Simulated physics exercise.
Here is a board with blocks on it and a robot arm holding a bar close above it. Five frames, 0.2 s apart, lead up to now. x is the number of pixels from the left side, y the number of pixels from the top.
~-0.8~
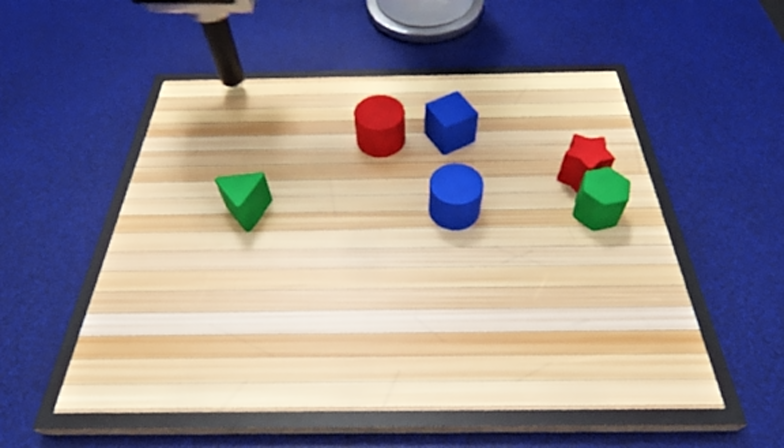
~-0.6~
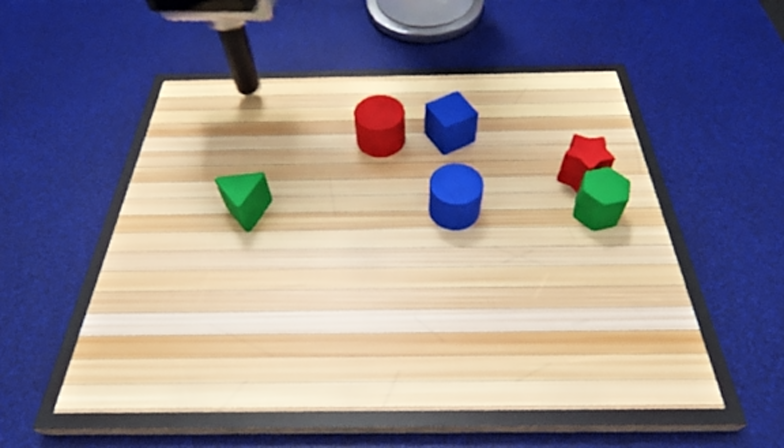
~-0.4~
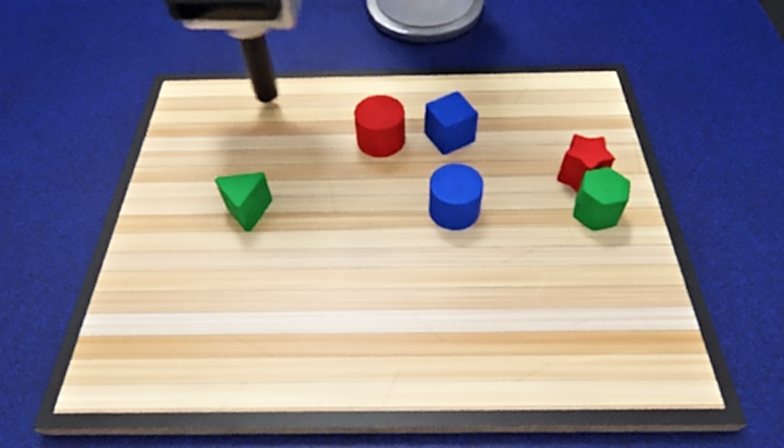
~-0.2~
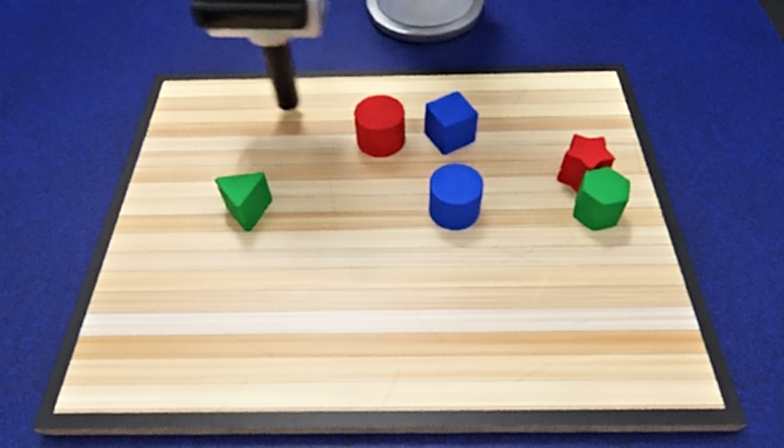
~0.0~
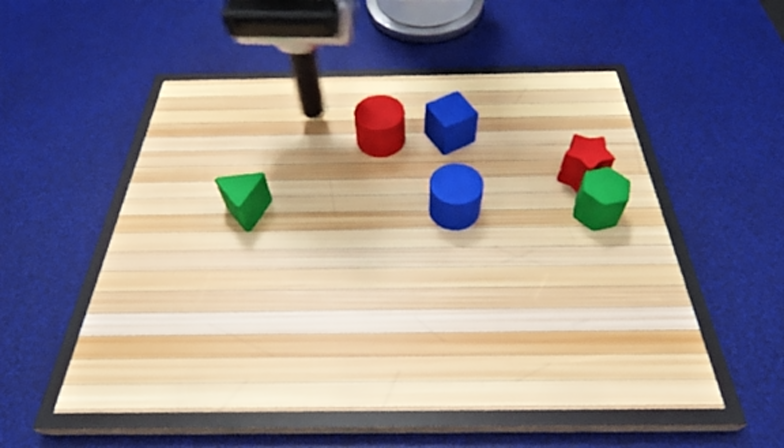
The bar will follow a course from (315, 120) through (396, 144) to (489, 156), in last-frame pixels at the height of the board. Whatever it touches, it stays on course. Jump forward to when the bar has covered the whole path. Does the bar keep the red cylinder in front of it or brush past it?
It holds its place in front.
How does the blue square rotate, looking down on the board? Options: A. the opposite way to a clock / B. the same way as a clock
A: The opposite way to a clock.
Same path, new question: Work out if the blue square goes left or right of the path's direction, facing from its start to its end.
It shifts leftward.
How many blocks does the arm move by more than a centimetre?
There will be two blocks displaced.
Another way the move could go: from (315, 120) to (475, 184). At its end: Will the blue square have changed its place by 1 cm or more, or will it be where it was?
It is shifted.
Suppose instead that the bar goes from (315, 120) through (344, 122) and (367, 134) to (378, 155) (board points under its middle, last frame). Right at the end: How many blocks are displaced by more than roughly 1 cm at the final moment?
Total moved: One.
What follows on the original path. One third of the way, bar (369, 128); red cylinder (404, 117).
Two thirds of the way, bar (428, 140); red cylinder (468, 126); blue square (504, 105), turned 25° anticlockwise.
At the end, bar (490, 146); red cylinder (534, 135); blue square (523, 100), turned 45° anticlockwise; blue cylinder still.
